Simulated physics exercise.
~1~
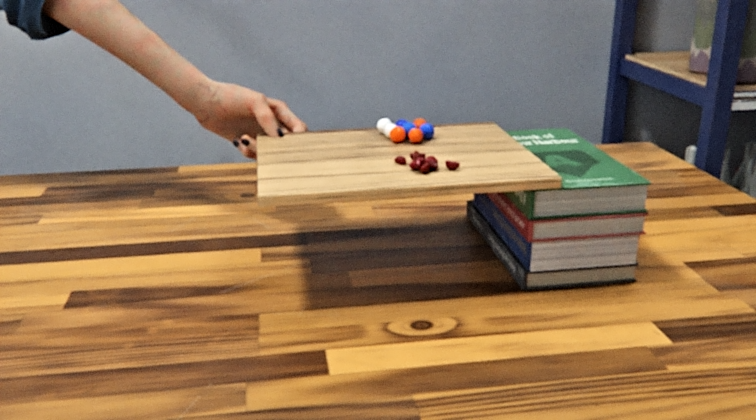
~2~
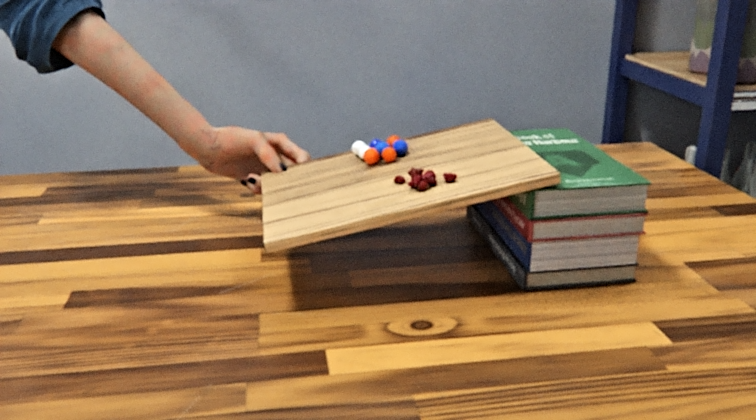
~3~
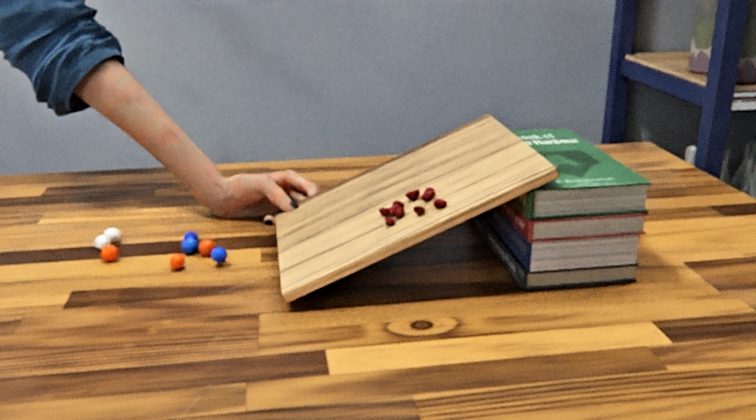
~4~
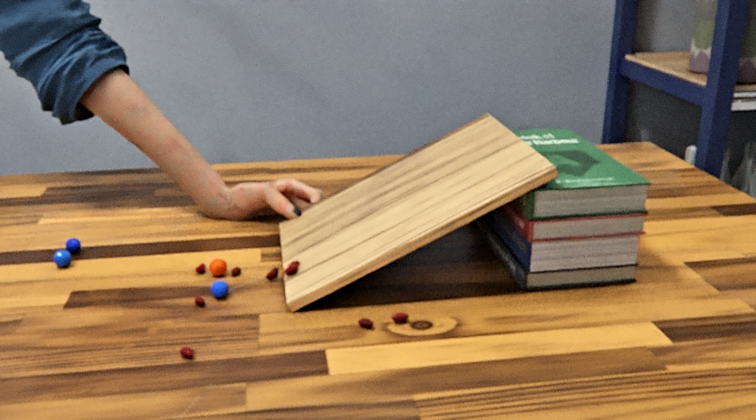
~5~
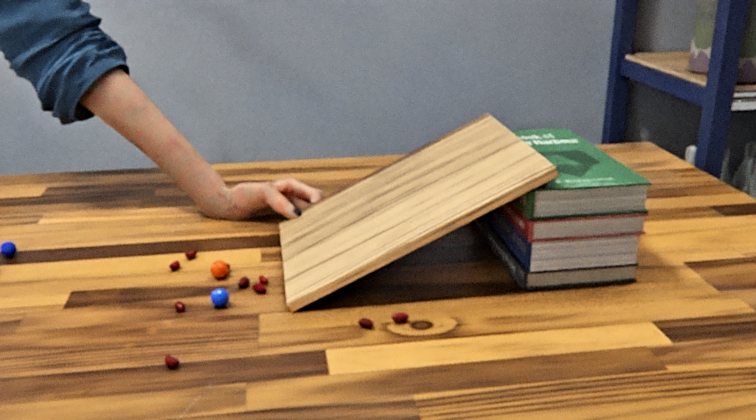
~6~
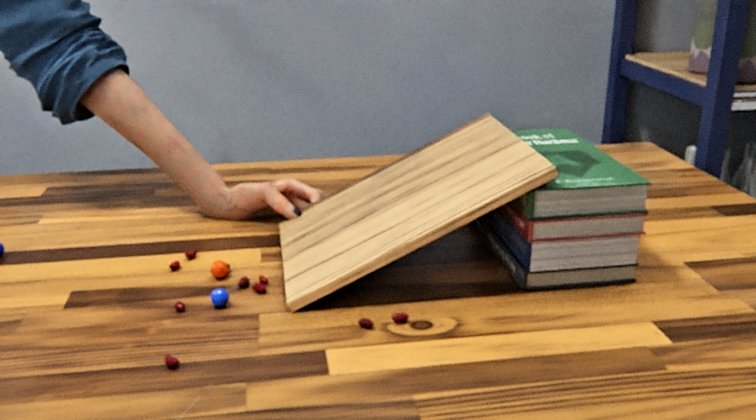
A hand lowers one end of a board, and beads roll off before dark red bits slide down.
